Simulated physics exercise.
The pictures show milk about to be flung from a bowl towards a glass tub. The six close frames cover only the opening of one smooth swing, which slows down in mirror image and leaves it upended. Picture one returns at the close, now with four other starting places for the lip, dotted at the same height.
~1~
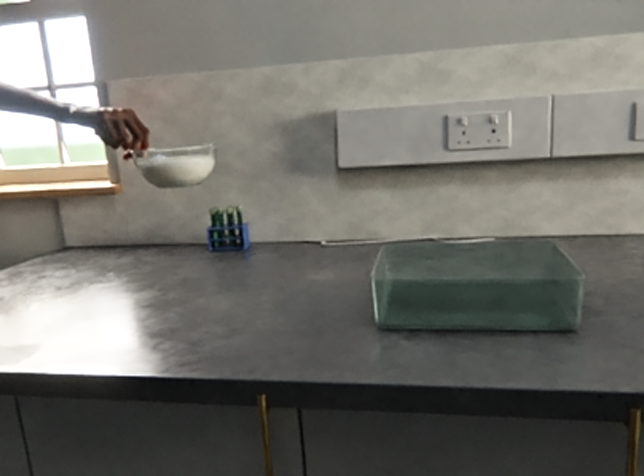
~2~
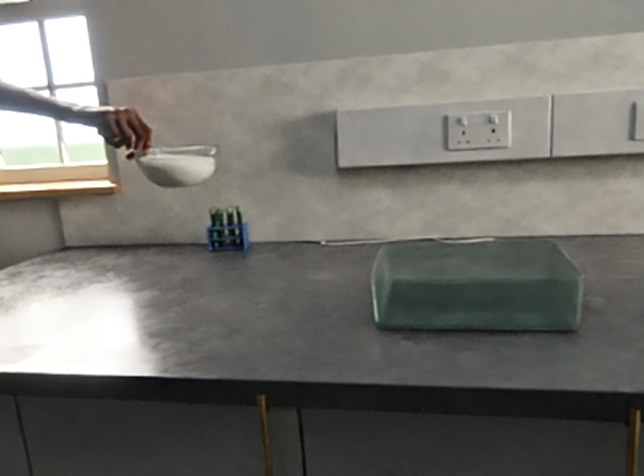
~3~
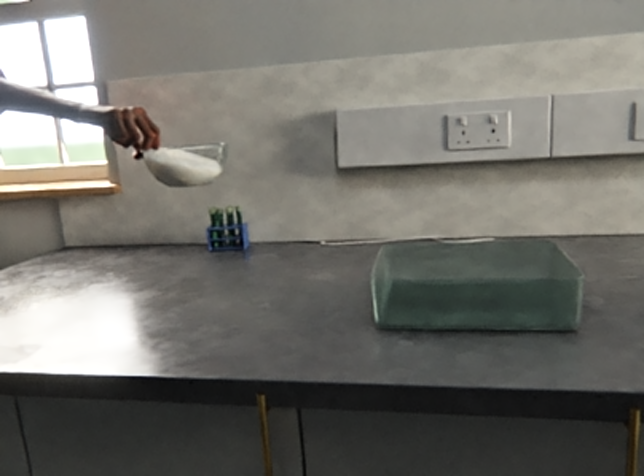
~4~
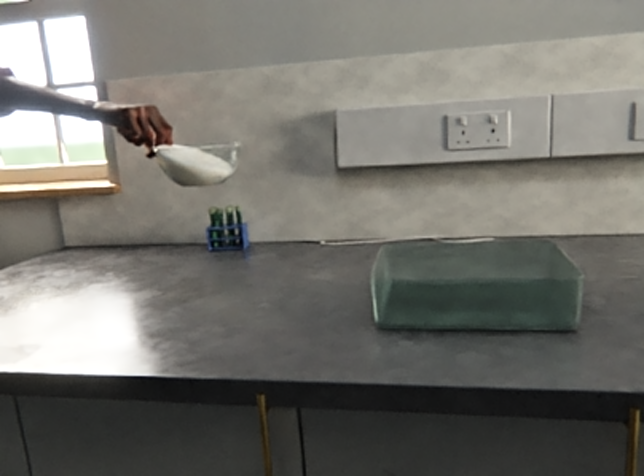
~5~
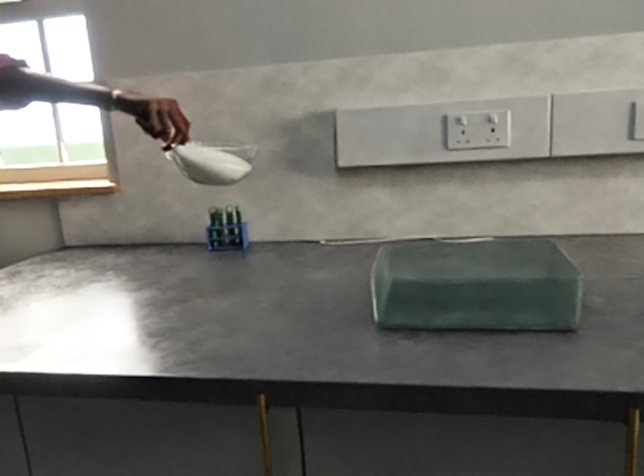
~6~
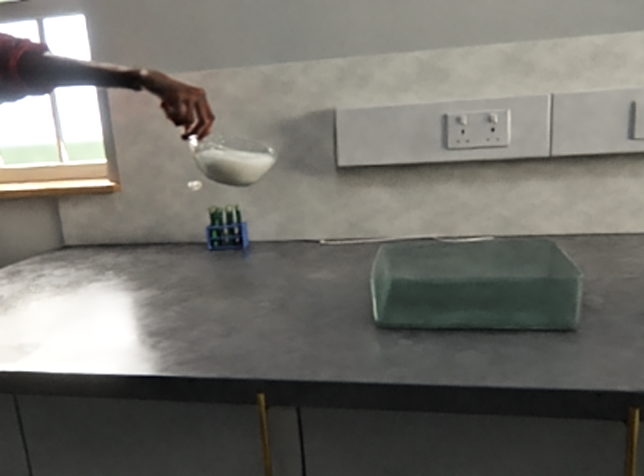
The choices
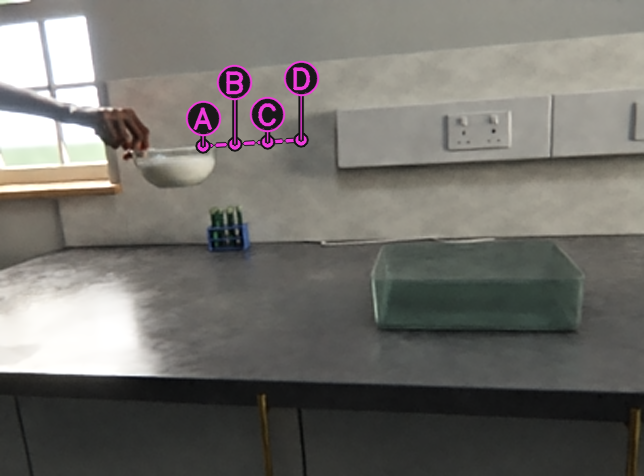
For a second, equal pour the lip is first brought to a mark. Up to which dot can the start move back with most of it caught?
Use dot B.
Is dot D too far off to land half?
No.
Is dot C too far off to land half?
No.
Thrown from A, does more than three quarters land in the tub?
No, less.
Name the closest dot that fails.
That would be A.
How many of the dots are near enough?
Three of the four.
In magenta, A at (203, 146); B at (234, 144); C at (267, 142); D at (301, 140).
Choosing A, about 24 % lands in the tub, 72 % falls short and 4 % goes beside or beyond.
Choosing B, about 64 % lands in the tub, 26 % falls short and 10 % goes beside or beyond.
Choosing C, about 82 % lands in the tub, 6 % falls short and 12 % goes beside or beyond.
Choosing D, about 82 % lands in the tub, 2 % falls short and 16 % goes beside or beyond.
